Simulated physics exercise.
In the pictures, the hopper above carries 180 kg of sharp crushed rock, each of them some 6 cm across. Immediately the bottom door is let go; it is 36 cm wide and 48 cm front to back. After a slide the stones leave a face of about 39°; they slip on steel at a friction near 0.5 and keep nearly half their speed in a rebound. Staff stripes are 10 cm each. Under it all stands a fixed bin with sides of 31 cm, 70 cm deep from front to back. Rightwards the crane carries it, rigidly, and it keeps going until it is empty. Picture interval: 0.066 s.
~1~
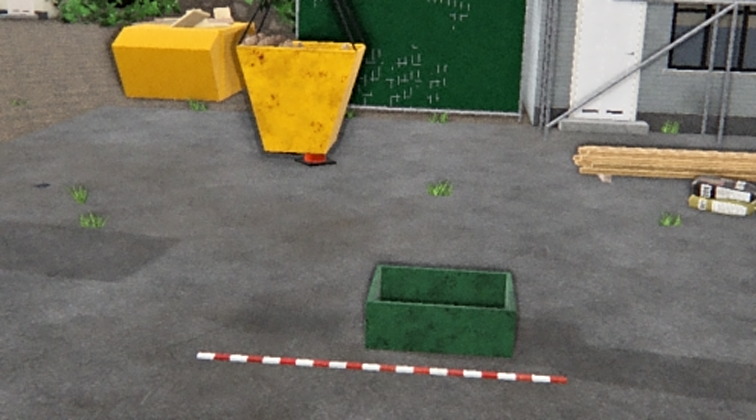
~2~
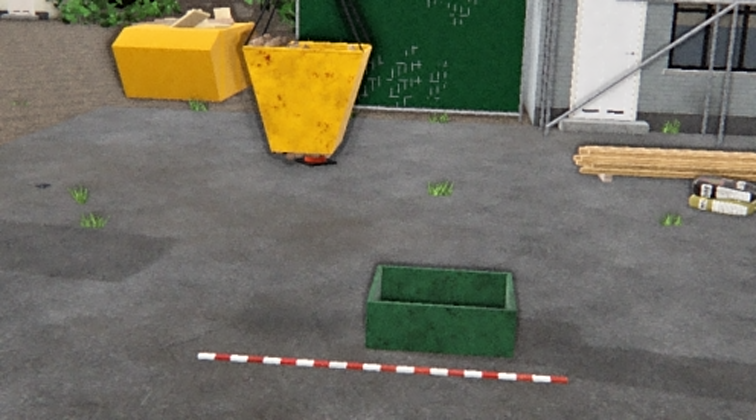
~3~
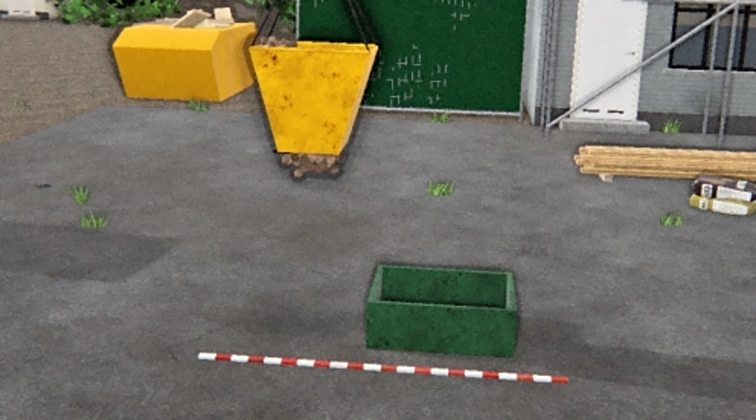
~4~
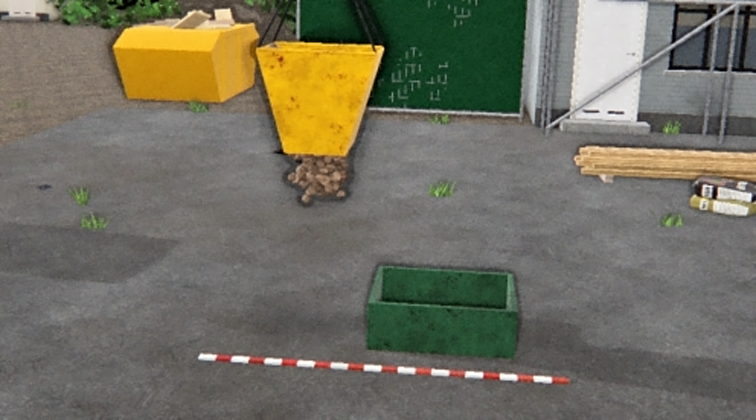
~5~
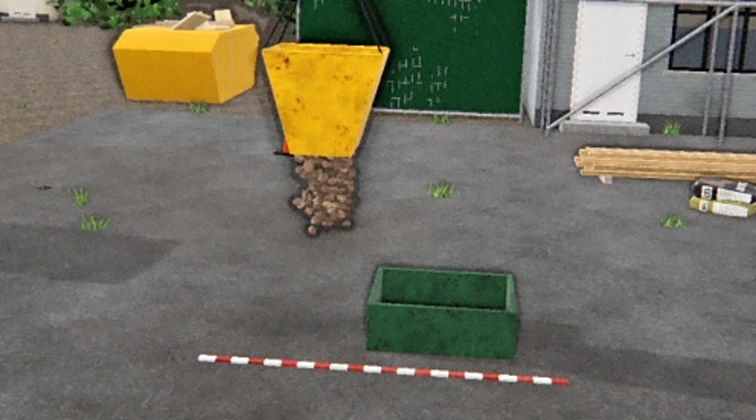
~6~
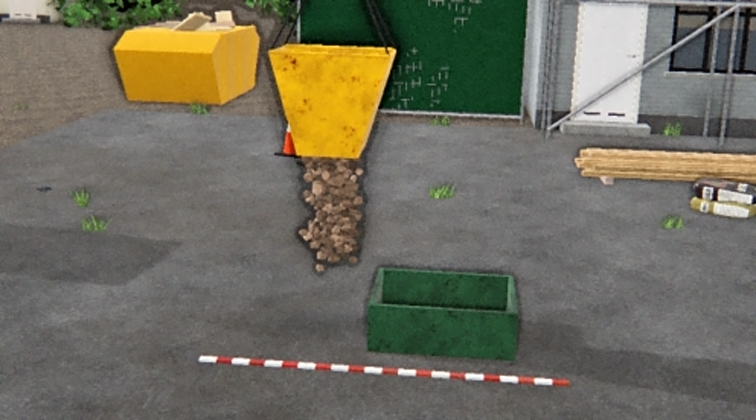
Yellow hopper drifting slowly right above a grey yard, its bottom opening and brown stones pouring out in a lengthening stream.
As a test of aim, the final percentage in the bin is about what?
It is about 26 per cent.
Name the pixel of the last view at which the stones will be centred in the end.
About (352, 318).
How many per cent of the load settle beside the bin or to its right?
I'd say close to 5 per cent.
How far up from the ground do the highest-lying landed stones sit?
26 cm.
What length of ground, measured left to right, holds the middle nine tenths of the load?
About 120 cm.
Then, 0.4 s after the last picture, 3 % in the hopper, 87 % falling or lying left of the bin, 10 % falling or lying in the bin; the stones farthest right are at (402, 307).
Then, 0.8 s after the last picture, 0 % in the hopper, 72 % falling or lying left of the bin, 26 % falling or lying in the bin, 2 % falling or lying beside or right of the bin; the stones farthest right are at (491, 325).
Then, 1.4 s after the last picture, 0 % in the hopper, 71 % falling or lying left of the bin, 26 % falling or lying in the bin, 3 % falling or lying beside or right of the bin; the stones farthest right are at (502, 326).
Then, 2.3 s after the last picture, 0 % in the hopper, 71 % falling or lying left of the bin, 26 % falling or lying in the bin, 3 % falling or lying beside or right of the bin; the stones farthest right are at (502, 326).
Then, 4.2 s after the last picture, 0 % in the hopper, 71 % left of the bin, 26 % in the bin, 3 % beside or right of the bin; the stones farthest right are at (502, 326).
